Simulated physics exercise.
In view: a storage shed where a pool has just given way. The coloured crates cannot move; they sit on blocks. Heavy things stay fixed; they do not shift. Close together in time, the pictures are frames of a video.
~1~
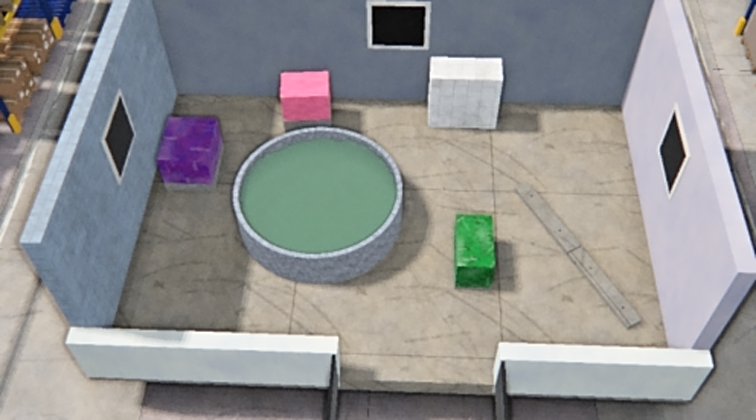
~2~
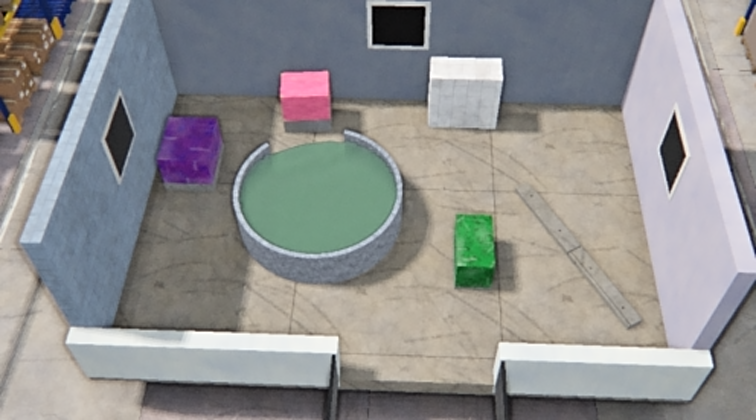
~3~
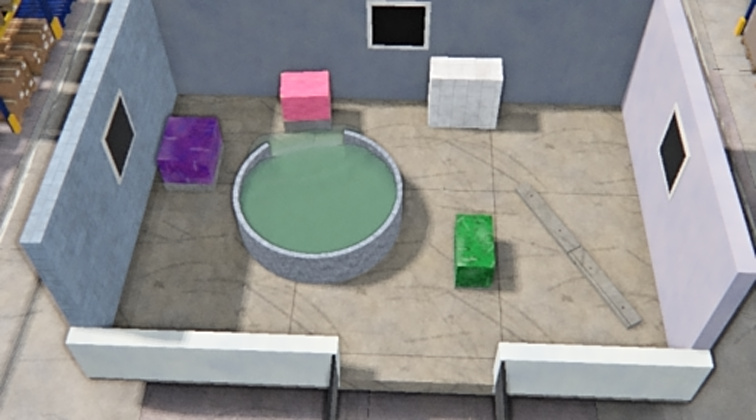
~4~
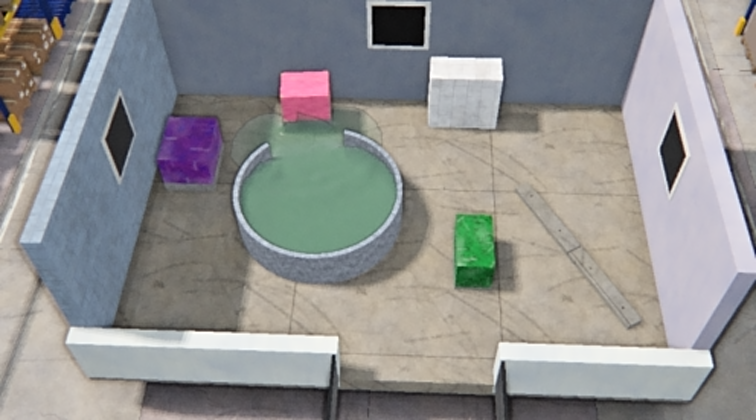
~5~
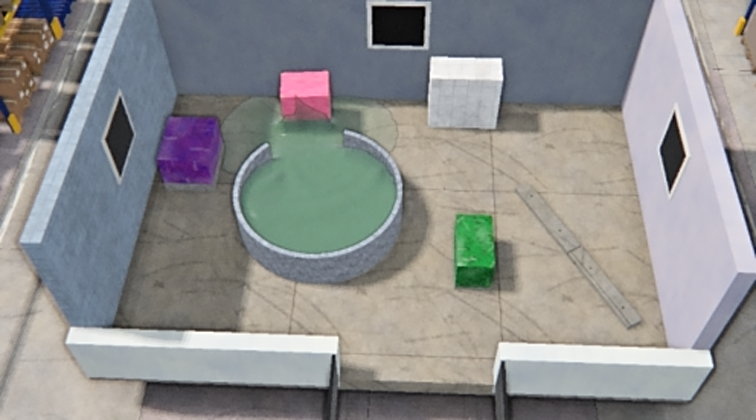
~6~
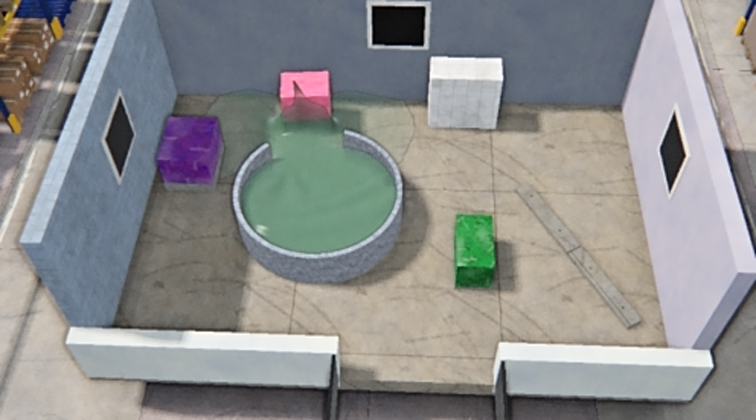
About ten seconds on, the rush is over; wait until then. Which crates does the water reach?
The purple crate is reached; the pink crate is reached; the green crate is reached.
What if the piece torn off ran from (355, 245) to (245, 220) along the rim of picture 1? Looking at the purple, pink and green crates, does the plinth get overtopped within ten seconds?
Then: Purple crate ends up wet; pink crate stays dry; green crate is topped.
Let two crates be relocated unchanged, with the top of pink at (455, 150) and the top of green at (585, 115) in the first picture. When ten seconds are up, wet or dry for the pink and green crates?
Pink crate: Not reached; green crate: Overtopped.
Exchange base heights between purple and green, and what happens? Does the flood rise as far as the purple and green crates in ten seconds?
After ten seconds the purple crate is swamped, and the green crate is unaffected.
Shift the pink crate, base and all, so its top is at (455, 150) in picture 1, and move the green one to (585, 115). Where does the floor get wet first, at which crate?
My guess is the crate marked purple.
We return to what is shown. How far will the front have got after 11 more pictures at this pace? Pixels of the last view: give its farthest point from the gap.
My best guess is about (585, 110).
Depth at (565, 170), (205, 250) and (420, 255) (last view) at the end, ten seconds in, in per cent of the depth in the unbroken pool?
The three come to some 10, 8 and 10 per cent respectively.
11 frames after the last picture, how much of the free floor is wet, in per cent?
Some 30 per cent.
A moment on, water covers 15 % of the floor; the purple crate water round its plinth, the pink crate water round its plinth, the green crate not reached.
Next, water covers 30 % of the floor; the purple crate water round its plinth, the pink crate water round its plinth, the green crate not reached.
Then, water covers 55 % of the floor; the purple crate water round its plinth, the pink crate water round its plinth, the green crate water round its plinth.
Later, water covers 90 % of the floor; the purple crate water round its plinth, the pink crate water round its plinth, the green crate water round its plinth.
In the end, water covers 95 % of the floor; the purple crate was topped, the pink crate was topped, the green crate was topped.
